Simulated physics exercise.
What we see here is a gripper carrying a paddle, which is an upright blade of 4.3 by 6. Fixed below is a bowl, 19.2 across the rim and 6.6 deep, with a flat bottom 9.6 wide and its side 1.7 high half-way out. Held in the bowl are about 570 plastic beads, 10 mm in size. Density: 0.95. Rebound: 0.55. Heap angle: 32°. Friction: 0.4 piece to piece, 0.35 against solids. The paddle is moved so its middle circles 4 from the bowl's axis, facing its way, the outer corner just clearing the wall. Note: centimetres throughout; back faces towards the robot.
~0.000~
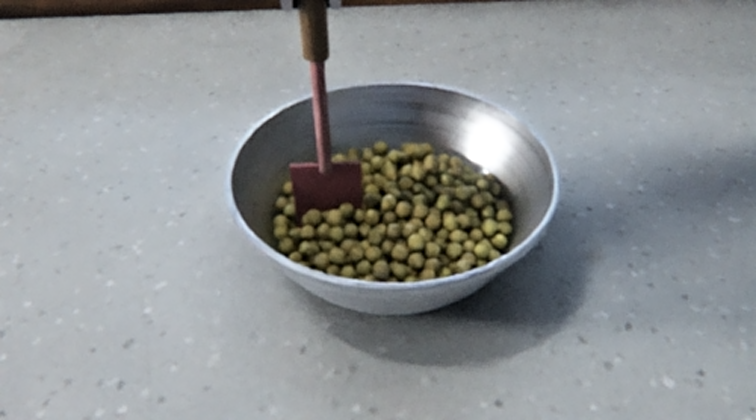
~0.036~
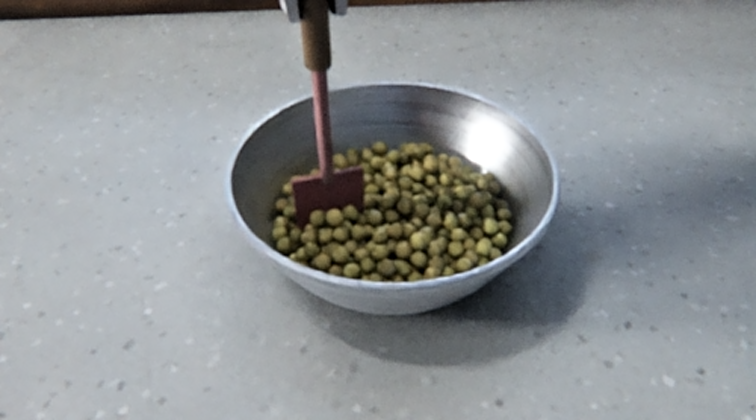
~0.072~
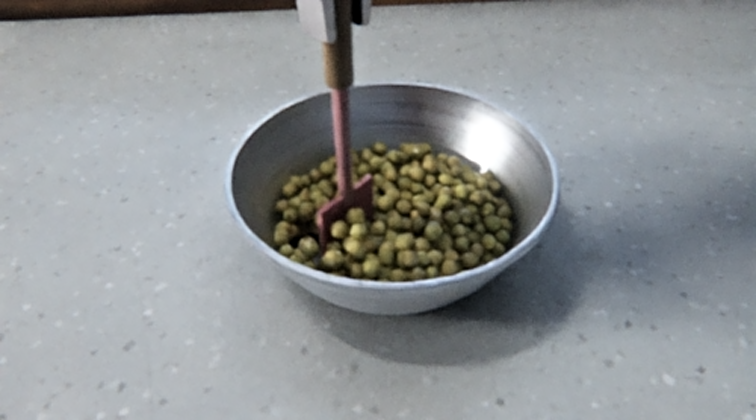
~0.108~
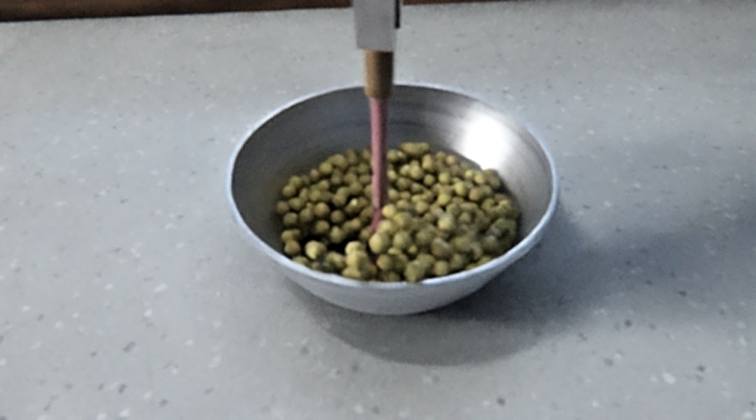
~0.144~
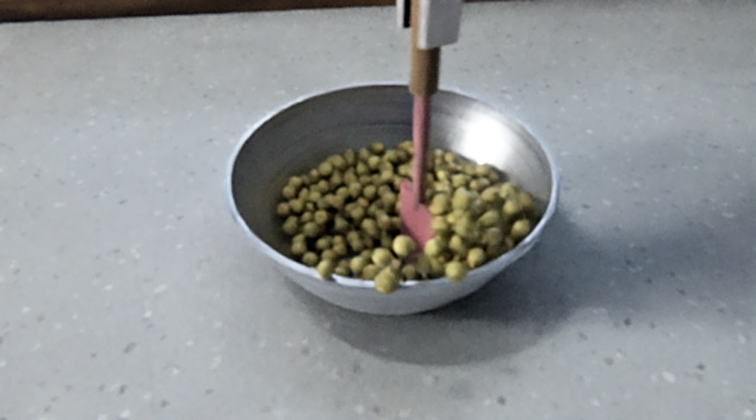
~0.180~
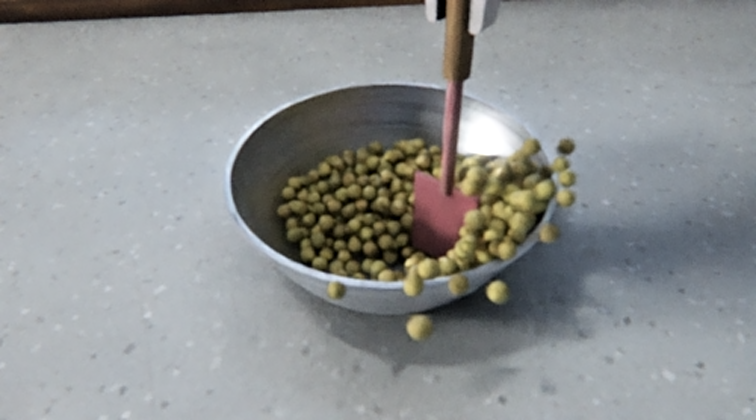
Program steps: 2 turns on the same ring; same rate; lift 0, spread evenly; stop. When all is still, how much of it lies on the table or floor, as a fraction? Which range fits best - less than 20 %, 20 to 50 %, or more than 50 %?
The range that fits is 20 to 50 %.
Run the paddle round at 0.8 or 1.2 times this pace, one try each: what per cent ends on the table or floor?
Around 15 percent on the first try and 45 percent on the second.
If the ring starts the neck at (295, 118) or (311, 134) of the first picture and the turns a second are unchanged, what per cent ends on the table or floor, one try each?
Roughly 35 and 40 per cent.
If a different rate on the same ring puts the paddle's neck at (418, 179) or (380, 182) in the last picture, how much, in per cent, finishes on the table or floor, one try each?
Near 15 in a hundred for the first and near 5 in a hundred for the second.
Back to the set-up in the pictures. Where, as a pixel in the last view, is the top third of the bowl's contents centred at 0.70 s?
I'd point to about (449, 142).
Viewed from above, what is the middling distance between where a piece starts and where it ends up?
My guess is close to 11 centimetres.
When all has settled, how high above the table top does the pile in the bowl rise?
About 7.0 centimetres.
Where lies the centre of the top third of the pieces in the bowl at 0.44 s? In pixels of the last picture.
Look near (287, 202) for its middle.
After 0.44 s, 4° round, highest piece 10 above the table; 461 in the bowl, 79 on the table or floor, 28 in flight or on the tool.
After 0.70 s, 230° round, highest piece 8 above the table; 419 in the bowl, 140 on the table or floor, 9 in flight or on the tool.
After 1.03 s, 0° round, highest piece 7 above the table; 407 in the bowl, 160 on the table or floor, 1 in flight or on the tool.
After 1.73 s, 0° round, highest piece 7 above the table; 407 in the bowl, 161 on the table or floor.
At rest, 407 in the bowl, 161 on the table or floor. That is 28 % on the table or floor.
